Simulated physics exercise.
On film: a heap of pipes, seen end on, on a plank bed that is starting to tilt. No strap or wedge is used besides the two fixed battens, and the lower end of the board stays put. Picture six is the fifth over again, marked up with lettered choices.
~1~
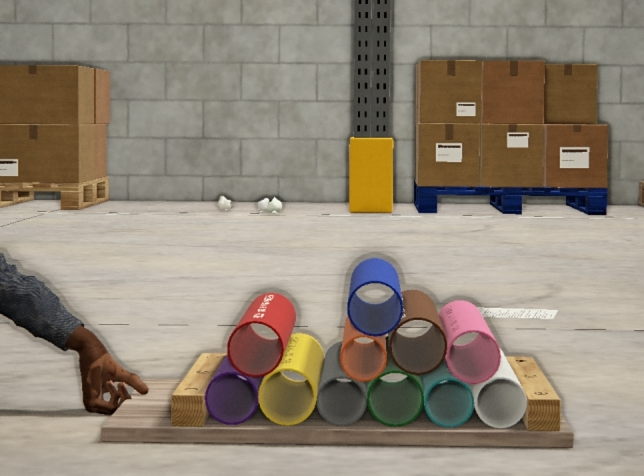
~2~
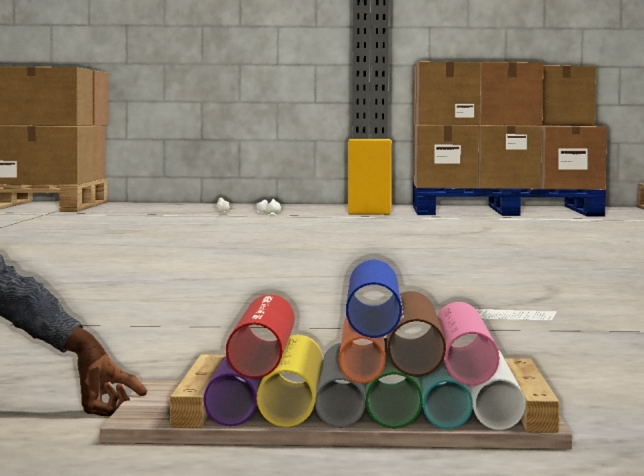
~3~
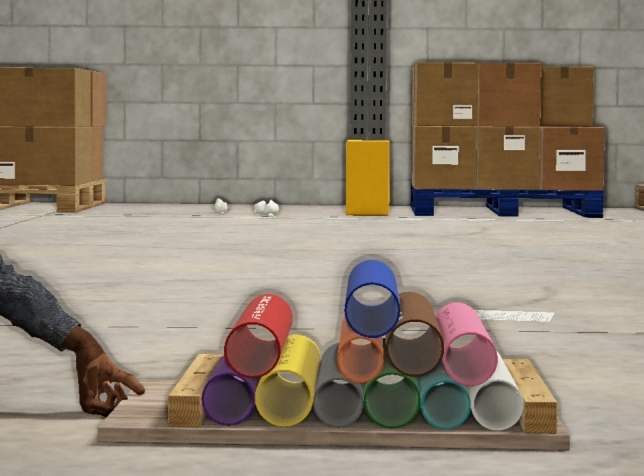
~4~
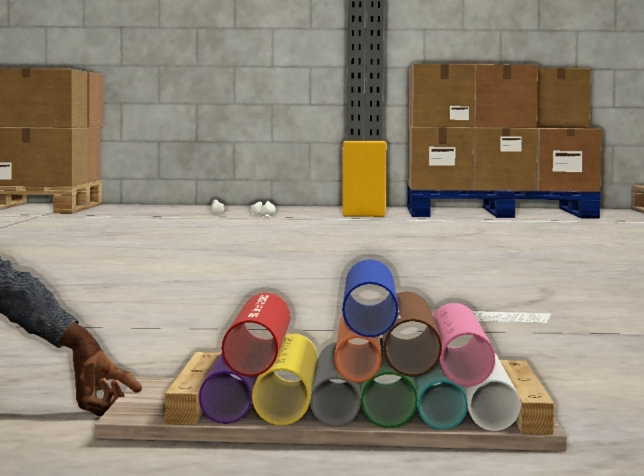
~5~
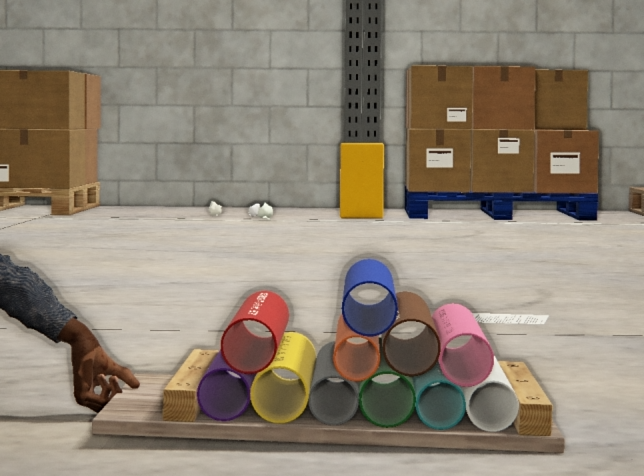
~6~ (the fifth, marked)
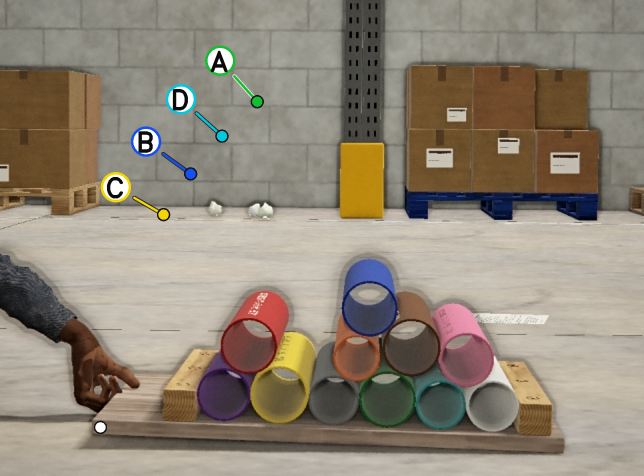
The clip shows colored pipes stacked end-on on a wooden plank between two wooden blocks, with a hand resting at its left end in a warehouse. The view shifts very slightly, while the pipes and hand stay almost still.
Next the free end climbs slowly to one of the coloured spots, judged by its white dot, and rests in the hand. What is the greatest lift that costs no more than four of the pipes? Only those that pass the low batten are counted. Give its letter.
It can be raised to C.
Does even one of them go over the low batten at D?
Yes.
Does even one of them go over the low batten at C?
Yes, at C.
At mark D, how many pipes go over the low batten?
At D the number is five.
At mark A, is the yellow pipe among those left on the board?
The yellow pipe: Yes.
On the marked copy, A at (257, 101); B at (190, 174); C at (163, 215); D at (222, 136); the white dot at (100, 427).
With C. Early on, board at 17°.
Further on, board at 29°.
At the end, board at 29°, three over the low batten (pink, brown, blue).
As for the rest, A five over the low batten; B five over the low batten; D five over the low batten.
